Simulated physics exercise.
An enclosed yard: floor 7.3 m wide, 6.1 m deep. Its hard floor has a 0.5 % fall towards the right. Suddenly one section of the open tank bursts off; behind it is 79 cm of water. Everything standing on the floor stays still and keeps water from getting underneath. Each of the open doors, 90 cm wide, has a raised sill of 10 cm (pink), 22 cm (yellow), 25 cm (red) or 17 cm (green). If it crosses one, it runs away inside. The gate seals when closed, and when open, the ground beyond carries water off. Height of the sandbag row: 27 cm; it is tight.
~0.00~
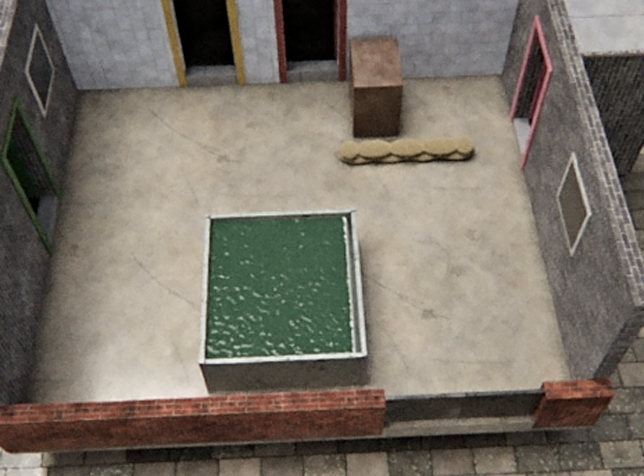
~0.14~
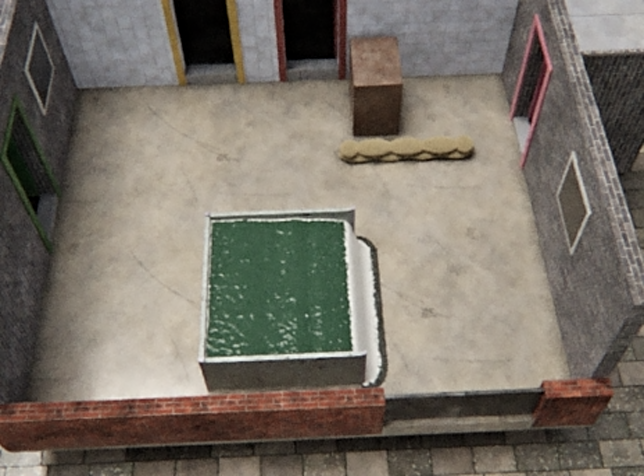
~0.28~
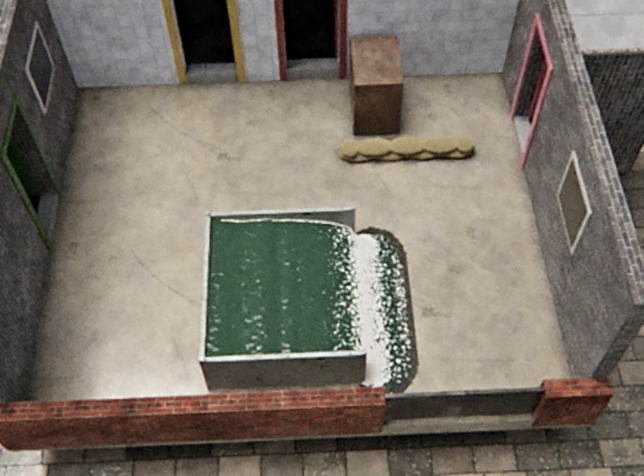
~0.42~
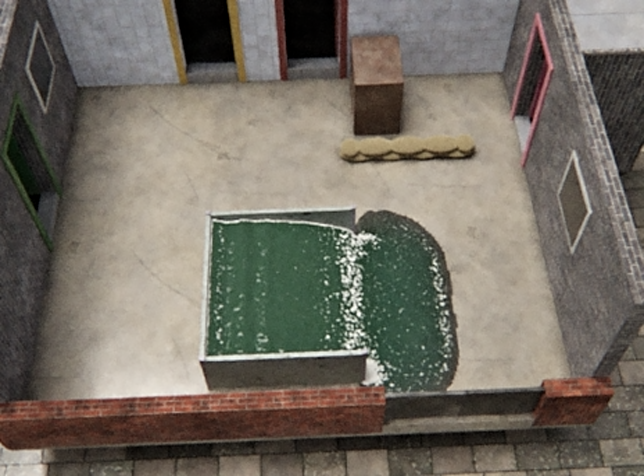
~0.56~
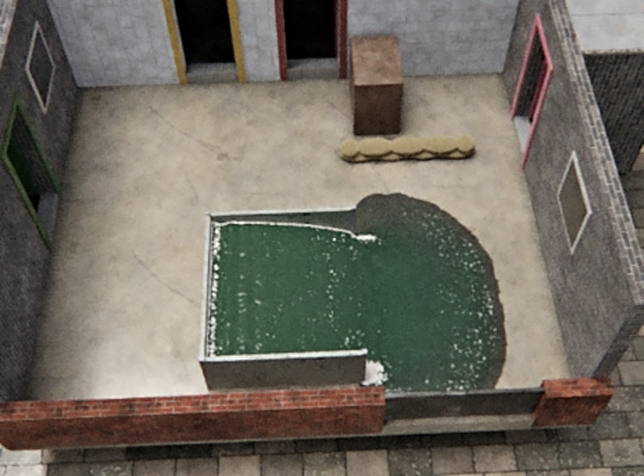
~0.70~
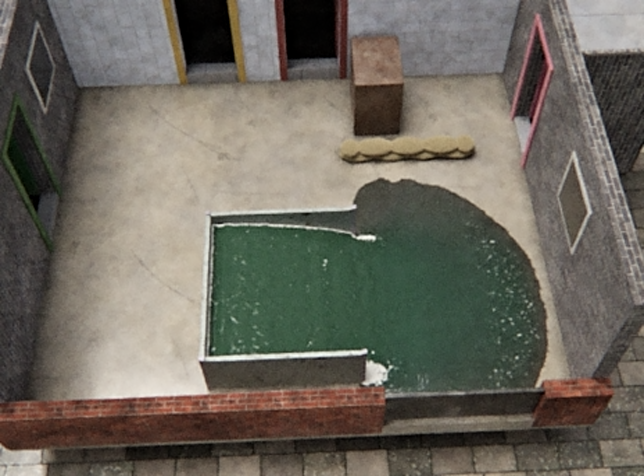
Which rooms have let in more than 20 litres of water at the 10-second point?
As I see it, pink door: Tops the amount; yellow door: Falls short; red door: Falls short; green door: Falls short.
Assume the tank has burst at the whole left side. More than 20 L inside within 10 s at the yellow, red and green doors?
Then yellow would come out on the low side, red on the low side and green on the high side.
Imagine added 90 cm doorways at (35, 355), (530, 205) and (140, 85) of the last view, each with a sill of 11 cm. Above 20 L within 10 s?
Check each in turn: The first fails, the second succeeds, the third fails.
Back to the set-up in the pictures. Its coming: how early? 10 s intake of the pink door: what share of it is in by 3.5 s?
Some 30 per cent by then.
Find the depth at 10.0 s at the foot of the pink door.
About 10.5 cm.
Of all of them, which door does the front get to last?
Door: Green.
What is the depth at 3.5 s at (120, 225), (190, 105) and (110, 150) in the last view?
Spot one 0 cm, spot two 0 cm, spot three 0 cm.
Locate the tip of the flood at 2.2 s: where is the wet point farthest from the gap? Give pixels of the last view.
Roughly at pixel (496, 79).
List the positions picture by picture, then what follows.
The first picture shows still water, 79 cm deep, in the open tank at (282, 285).
In the second picture, water pours out at (355, 300) and has run 1.1 m, to (374, 380); typically 7 cm deep outside, 79 cm at the open tank's back.
In the third picture, water pours out at (355, 300) and has run 1.3 m, to a hidden place; typically 12 cm deep outside, 79 cm at the open tank's back.
In the fourth picture, the front is at a hidden place, 1.7 m from the gap at (356, 301); 3.4 m2 of floor is under water; 74 cm left at the back of the open tank.
In the fifth picture, water pours out at (355, 301) and has run 2.1 m, to (431, 208); typically 10 cm deep outside, 67 cm at the open tank's back.
In the sixth picture, the front is at (541, 345), 2.6 m from the gap at (355, 302); 7.9 m2 of floor is under water; 67 cm left at the back of the open tank.
After 1.4 s water covers 30 % of the floor and is deepest (56 cm) near (563, 389); pink door not reached, yellow door not reached, red door not reached, green door not reached.
After 2.2 s water covers 30 % of the floor and is deepest (50 cm) near (563, 389); pink door 20 cm at the sill, 7 L in, yellow door not reached, red door not reached, green door not reached.
After 3.5 s water covers 40 % of the floor and is deepest (37 cm) near (498, 86); pink door 18 cm at the sill, 44 L in, yellow door not reached, red door 4 cm at the sill, 0 L in, green door not reached.
After 6.0 s water covers 90 % of the floor and is deepest (22 cm) near (411, 146); pink door 18 cm at the sill, 107 L in, yellow door 2 cm at the sill, 0 L in, red door 8 cm at the sill, 0 L in, green door 3 cm at the sill, 0 L in.
After 10.0 s water covers 95 % of the floor and is deepest (14 cm) near (485, 404); pink door 11 cm at the sill, 154 L in, yellow door 7 cm at the sill, 0 L in, red door 4 cm at the sill, 0 L in, green door 8 cm at the sill, 0 L in.
